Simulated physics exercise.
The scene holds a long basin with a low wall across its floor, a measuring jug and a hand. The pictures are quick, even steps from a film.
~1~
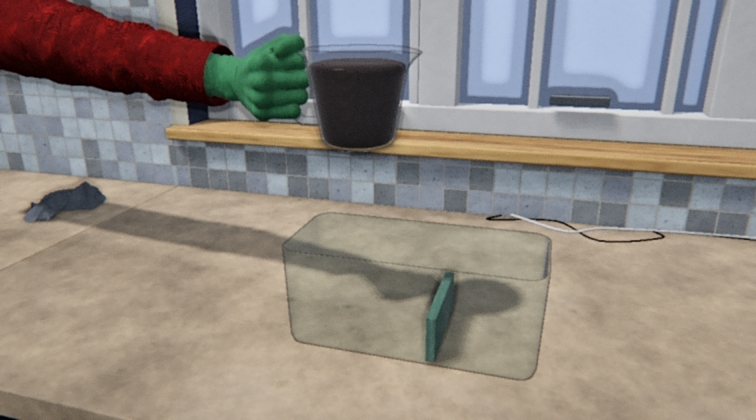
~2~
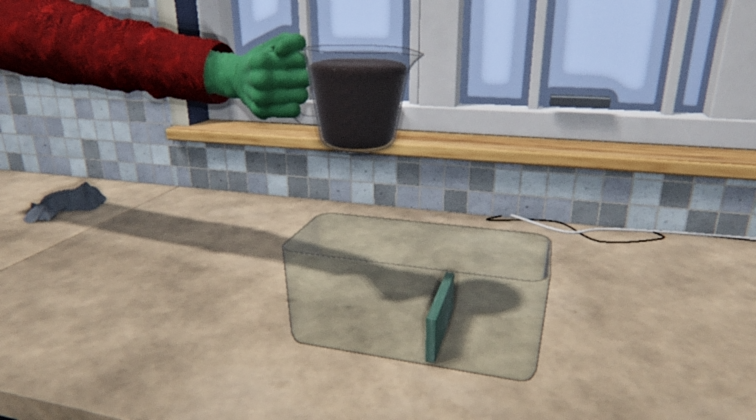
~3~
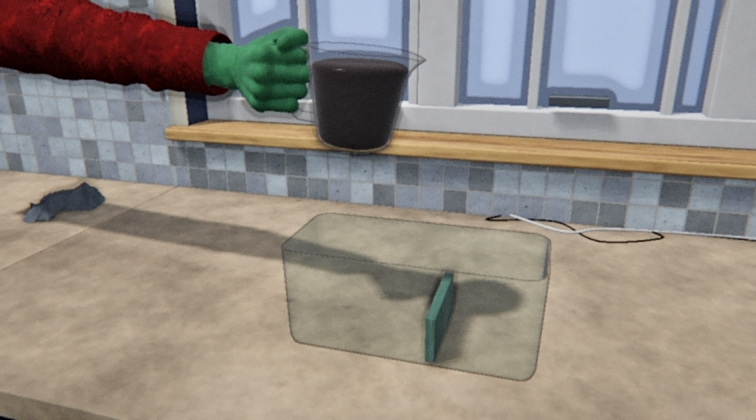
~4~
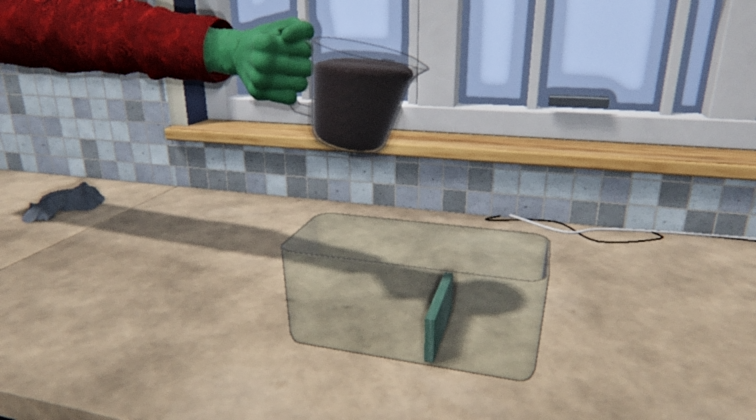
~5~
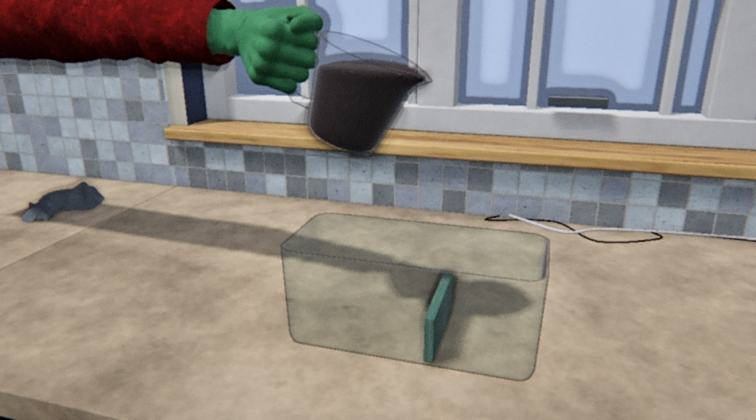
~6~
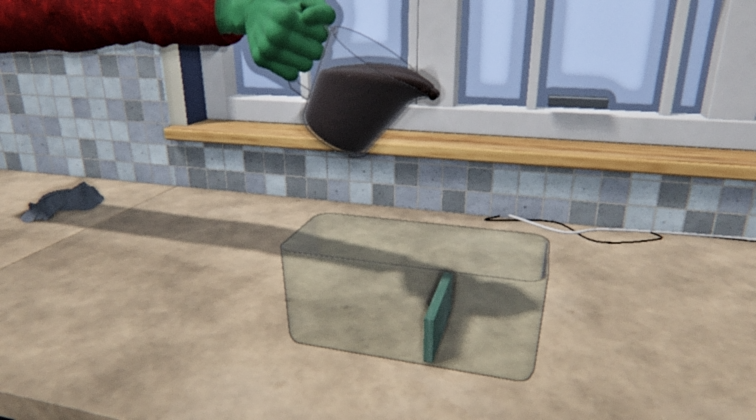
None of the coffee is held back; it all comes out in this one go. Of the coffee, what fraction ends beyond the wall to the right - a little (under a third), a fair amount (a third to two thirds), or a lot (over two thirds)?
A lot, over two thirds.
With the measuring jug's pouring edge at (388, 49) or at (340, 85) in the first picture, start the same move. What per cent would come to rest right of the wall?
Roughly 35 percent on the first try and 5 percent on the second.
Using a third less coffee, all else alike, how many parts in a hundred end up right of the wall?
Near 75 parts in a hundred.
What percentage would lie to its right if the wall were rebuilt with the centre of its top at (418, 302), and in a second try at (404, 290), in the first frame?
Try 1: Some 90 %; try 2: 95 %.
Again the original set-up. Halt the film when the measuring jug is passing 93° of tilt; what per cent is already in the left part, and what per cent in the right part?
On the left near 0 in a hundred, on the right near 25 in a hundred.
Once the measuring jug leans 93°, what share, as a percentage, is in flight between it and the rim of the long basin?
Around 35 in a hundred, more or less.
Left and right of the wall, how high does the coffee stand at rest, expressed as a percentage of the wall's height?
Levels: Left around 10 per cent, right around 60 per cent.
A moment on, the measuring jug is tipped on its side and 43 per cent is still to pour, 0 is left of the wall and 24 right of it.
Next, the measuring jug is tipped right over and 5 per cent is still to pour, 8 is left of the wall and 76 right of it.
Then the measuring jug is tipped right over and 0 per cent is still to pour, 18 is left of the wall and 80 right of it.
Later the measuring jug is tipped right over and 0 per cent is still to pour, 18 is left of the wall and 80 right of it.
At rest 18 per cent lies left of the wall, 80 right of it and 2 outside.
